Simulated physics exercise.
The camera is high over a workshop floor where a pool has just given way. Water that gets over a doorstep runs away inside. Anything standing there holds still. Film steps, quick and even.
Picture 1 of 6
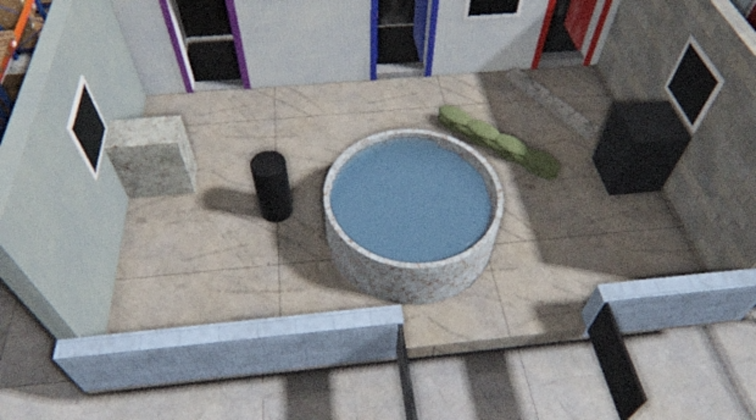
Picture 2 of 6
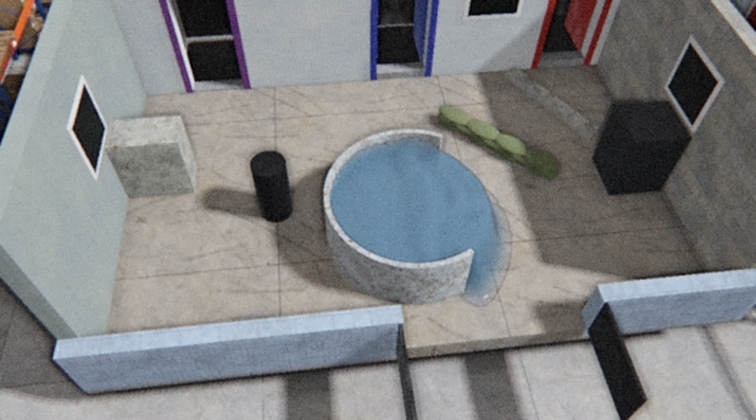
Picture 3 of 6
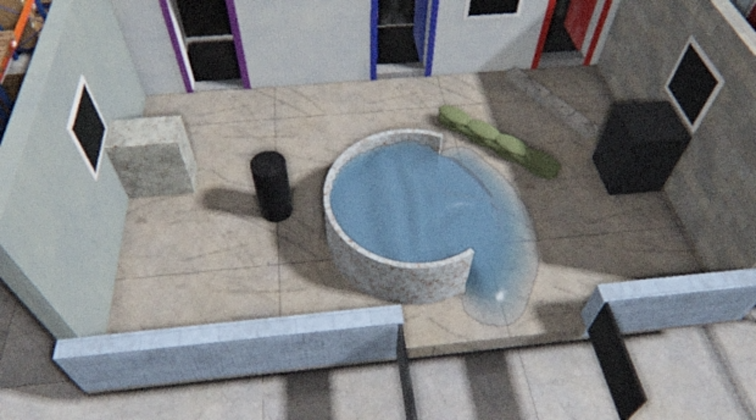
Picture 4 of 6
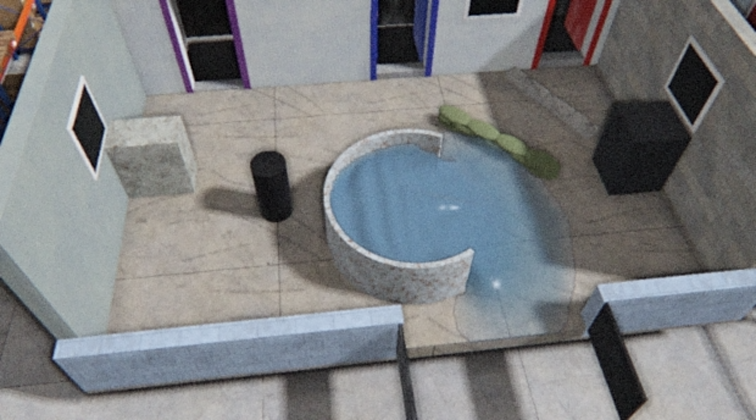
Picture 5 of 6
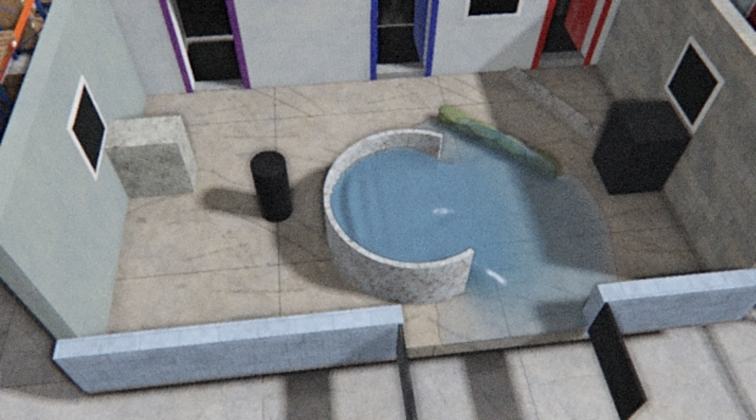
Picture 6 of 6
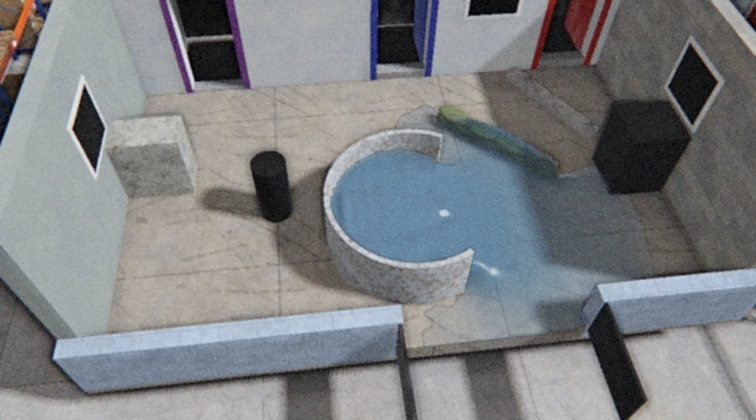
The clip opens on a round stone pool of still blue water in a walled yard. The right side of its rim vanishes, and water pours through the gap, spreading rightward across the tiled floor. The sheet widens around the long green object and reaches the low front wall and the black box.
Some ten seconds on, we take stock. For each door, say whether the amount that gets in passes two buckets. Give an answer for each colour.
Outcome: Purple door: Above two buckets, red door: Up to two buckets, blue door: Up to two buckets.
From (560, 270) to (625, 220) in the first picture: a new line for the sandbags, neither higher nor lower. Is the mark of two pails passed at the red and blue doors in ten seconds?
The red door exceeds the limit, while the blue door remains within the limit.
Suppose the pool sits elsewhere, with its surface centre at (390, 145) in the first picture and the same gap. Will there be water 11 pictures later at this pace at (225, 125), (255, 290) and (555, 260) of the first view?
Result: Spared; spared; inundated.
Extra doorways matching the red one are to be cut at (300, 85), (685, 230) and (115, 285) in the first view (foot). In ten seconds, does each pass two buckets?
Below, above, below.
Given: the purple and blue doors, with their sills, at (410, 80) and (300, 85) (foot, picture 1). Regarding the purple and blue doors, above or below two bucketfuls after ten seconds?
So the purple door goes beyond the limit; as for the blue door, it stays beneath the limit.
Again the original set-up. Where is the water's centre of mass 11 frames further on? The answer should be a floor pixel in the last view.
My guess is about (535, 217).
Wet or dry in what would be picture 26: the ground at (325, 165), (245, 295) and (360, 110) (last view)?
First spot submerged, second spot spared, third spot submerged.
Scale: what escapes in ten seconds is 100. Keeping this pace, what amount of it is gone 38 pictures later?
Roughly 70 %.
A moment on, water covers 35 % of the floor; the purple door not reached, the red door not reached, the blue door wet at the sill, nothing in.
Next, water covers 45 % of the floor; the purple door not reached, the red door not reached, the blue door wet at the sill, nothing in.
Then, water covers 65 % of the floor; the purple door wet at the sill, nothing in, the red door wet at the sill, nothing in, the blue door wet at the sill, nothing in.
Later, water covers 75 % of the floor; the purple door under two buckets in, the red door wet at the sill, nothing in, the blue door wet at the sill, nothing in.
In the end, water covers 90 % of the floor; the purple door over two buckets in, the red door wet at the sill, nothing in, the blue door wet at the sill, nothing in.
